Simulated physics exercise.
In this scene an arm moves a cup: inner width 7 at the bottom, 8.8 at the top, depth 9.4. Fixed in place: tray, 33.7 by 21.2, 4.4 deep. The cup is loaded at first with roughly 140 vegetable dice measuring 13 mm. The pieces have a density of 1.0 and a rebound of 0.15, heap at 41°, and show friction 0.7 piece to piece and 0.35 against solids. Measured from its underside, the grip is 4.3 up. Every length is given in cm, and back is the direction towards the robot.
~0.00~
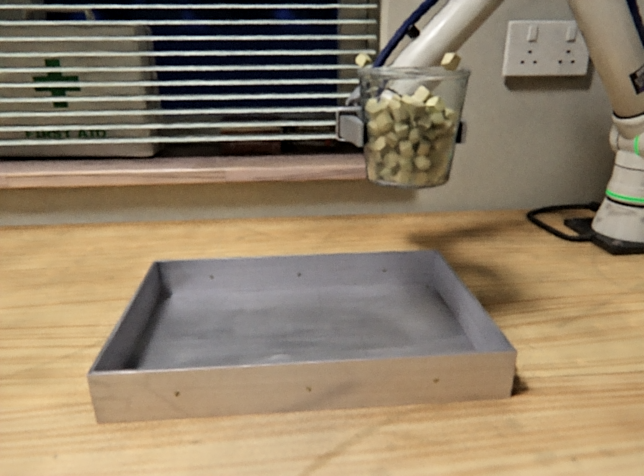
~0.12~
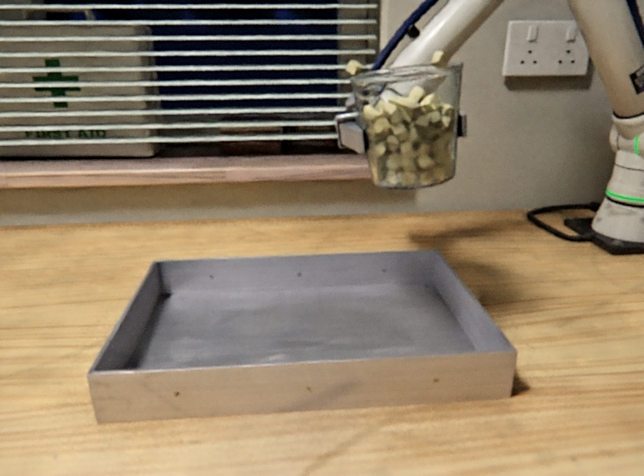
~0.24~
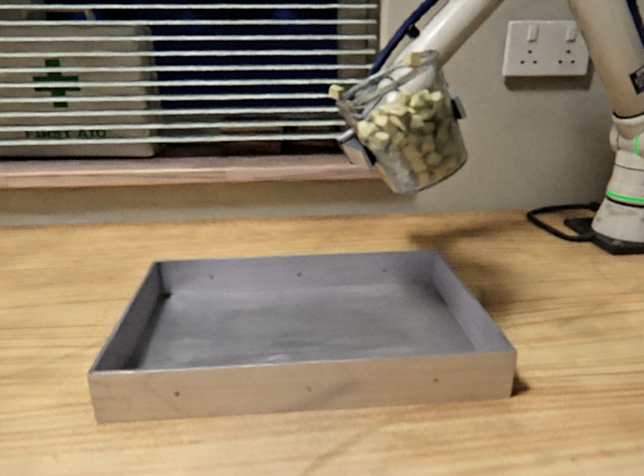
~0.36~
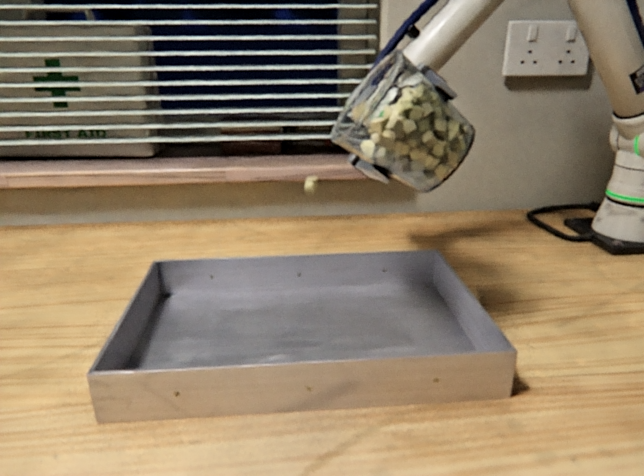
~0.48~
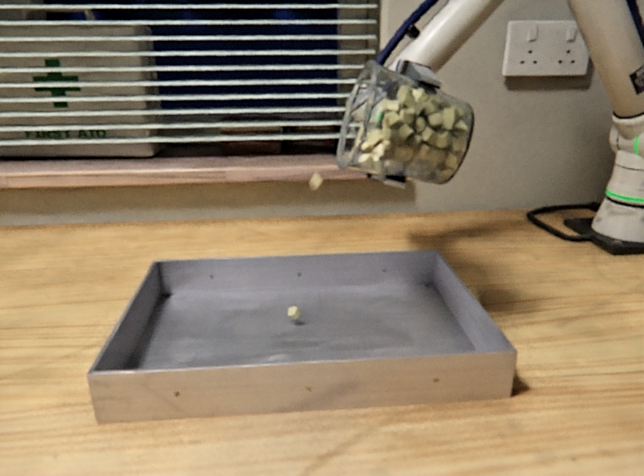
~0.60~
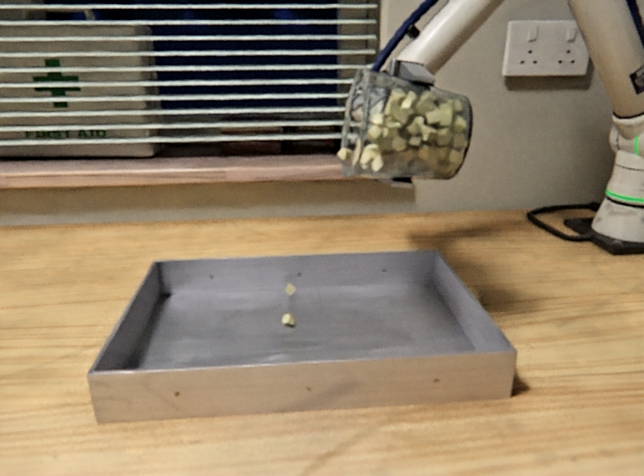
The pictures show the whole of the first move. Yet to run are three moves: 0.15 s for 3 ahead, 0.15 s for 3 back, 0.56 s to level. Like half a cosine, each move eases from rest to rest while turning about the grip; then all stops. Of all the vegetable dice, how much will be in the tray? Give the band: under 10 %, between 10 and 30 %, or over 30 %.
Band: Between 10 and 30 %.
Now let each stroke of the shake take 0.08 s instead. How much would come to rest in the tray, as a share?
Roughly 55 percent then.
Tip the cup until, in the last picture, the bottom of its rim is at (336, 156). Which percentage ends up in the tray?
Around 5 in a hundred.
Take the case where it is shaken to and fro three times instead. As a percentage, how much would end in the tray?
35 per cent.
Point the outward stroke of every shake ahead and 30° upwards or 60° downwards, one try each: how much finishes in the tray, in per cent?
You'd get some 15 per cent with the first setting and some 5 per cent with the second.
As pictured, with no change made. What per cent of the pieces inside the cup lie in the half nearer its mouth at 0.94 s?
I'd say close to 45 per cent.
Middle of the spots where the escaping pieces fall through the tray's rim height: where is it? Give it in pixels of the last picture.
Their middle sits near (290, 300).
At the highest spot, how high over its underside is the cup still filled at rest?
Top of the fill: Near 8.5 cm.
After 0.94 s, tilted 80° forward, highest piece 22 above the table; 117 in the cup, 15 in the tray, 8 in flight or on a rim.
After 1.29 s, tilted 17° forward, highest piece 25 above the table; 114 in the cup, 26 in the tray.
After 1.66 s, level, highest piece 25 above the table; 114 in the cup, 26 in the tray.
After 2.71 s, level, highest piece 25 above the table; 114 in the cup, 26 in the tray.
At rest, 114 in the cup, 26 in the tray. That is 19 % in the tray.
